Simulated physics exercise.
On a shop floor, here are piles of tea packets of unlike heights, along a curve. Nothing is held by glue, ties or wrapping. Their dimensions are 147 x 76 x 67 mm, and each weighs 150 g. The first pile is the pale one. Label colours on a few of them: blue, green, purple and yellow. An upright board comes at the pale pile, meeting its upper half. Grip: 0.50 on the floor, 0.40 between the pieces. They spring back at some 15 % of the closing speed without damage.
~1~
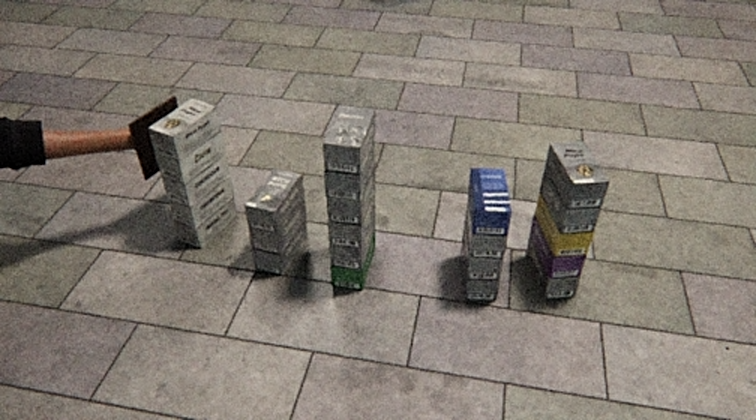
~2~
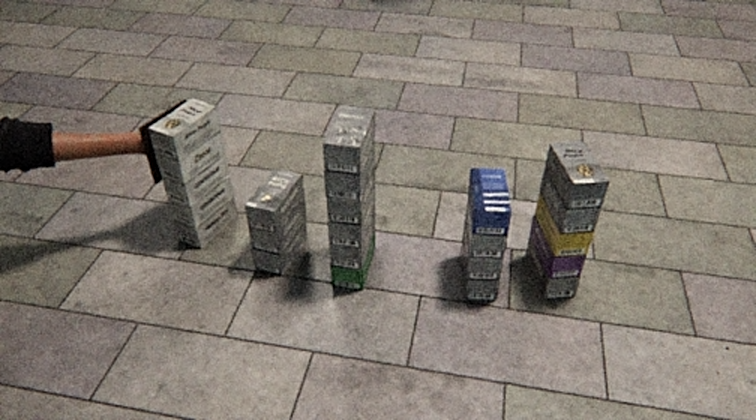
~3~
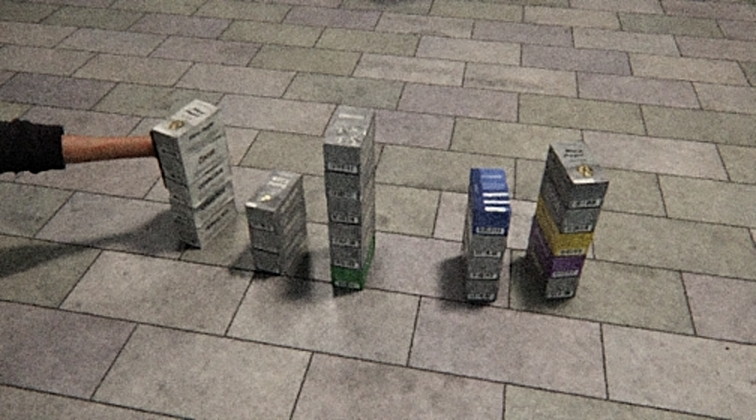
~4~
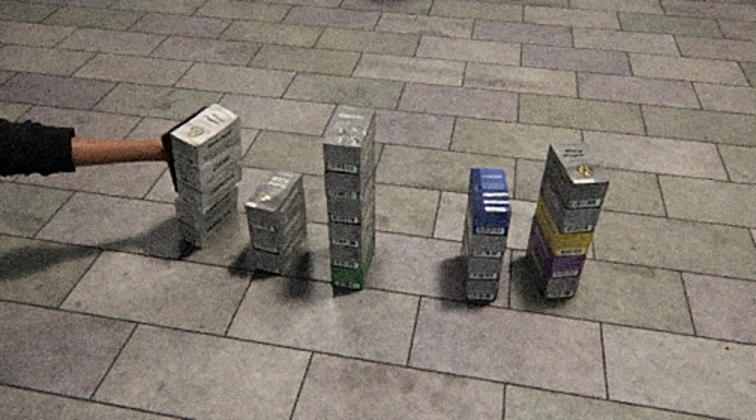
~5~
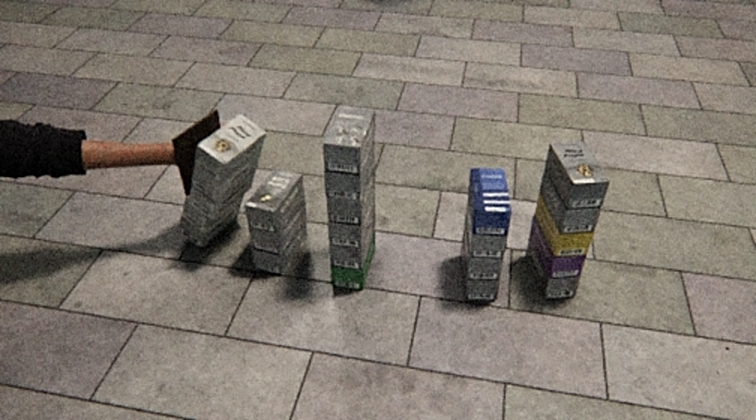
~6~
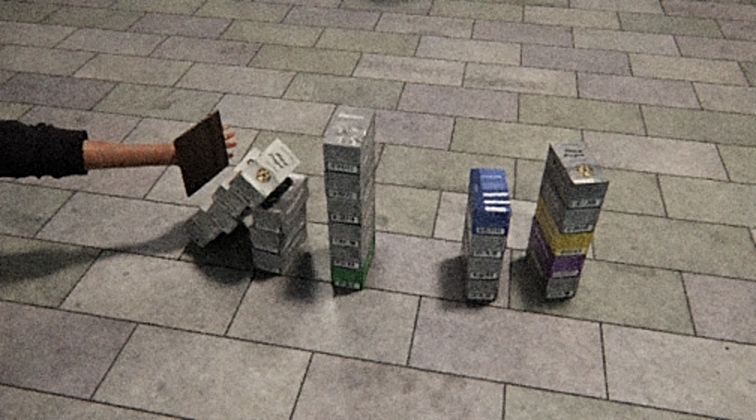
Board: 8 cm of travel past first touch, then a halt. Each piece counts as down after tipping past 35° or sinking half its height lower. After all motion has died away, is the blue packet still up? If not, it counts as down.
No.
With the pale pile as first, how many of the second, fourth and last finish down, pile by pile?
Pieces per pile: Second: 3; fourth: 4; last: 5.
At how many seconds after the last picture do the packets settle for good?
Near 2.0 s.
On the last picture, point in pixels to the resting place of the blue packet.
About (603, 257).
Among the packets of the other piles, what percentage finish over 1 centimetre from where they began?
100 in a hundred.
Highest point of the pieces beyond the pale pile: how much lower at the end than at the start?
I make it close to 18 cm.
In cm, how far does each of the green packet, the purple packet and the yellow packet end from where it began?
Net displacement: Green = 4 cm, purple = 18 cm, yellow = 28 cm.
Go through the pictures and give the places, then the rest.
In the first picture (places mark the middle of the side facing us), board (135, 146) 54 mm short; blue packet (490, 188); yellow packet (574, 245); purple packet (568, 267); the rest undisturbed.
The second picture shows board (145, 150) 22 mm short; blue packet (490, 188).
The third picture shows board (156, 153) 11 mm in; blue packet (490, 188).
The fourth picture shows board (167, 157) 43 mm in, top of the pale pile leaning 9°; blue packet (490, 188); the rest undisturbed.
The fifth picture shows board (177, 161) 8 cm in, top of the pale pile leaning 21°; blue packet (490, 188); the rest undisturbed.
The sixth picture shows board (179, 162) 8 cm in, stopped, top of the pale pile leaning 38°; blue packet (490, 188); green packet (347, 279); purple packet (568, 267); one has shifted.
Then, 0.32 s after the last picture, 5 of the pale pile down; none of the 18 other packets down, 9 disturbed; blue packet unmoved; green packet leaning 4°.
Then, 0.78 s after the last picture, 5 of the pale pile down; 9 of the 18 other packets down; blue packet shifted 56 mm; green packet leaning 48°.
Then, 1.26 s after the last picture, 5 of the pale pile down; 18 of the 18 other packets down; blue packet leaning 45°, 8 cm lower; green packet leaning 54°.
At rest, 5 of the pale pile down; 18 of the 18 other packets down; blue packet leaning 44°, 14 cm lower; purple packet on its side; yellow packet on its side. As the last picture would show them, middles, blue packet near (603, 257), purple packet near (617, 258).
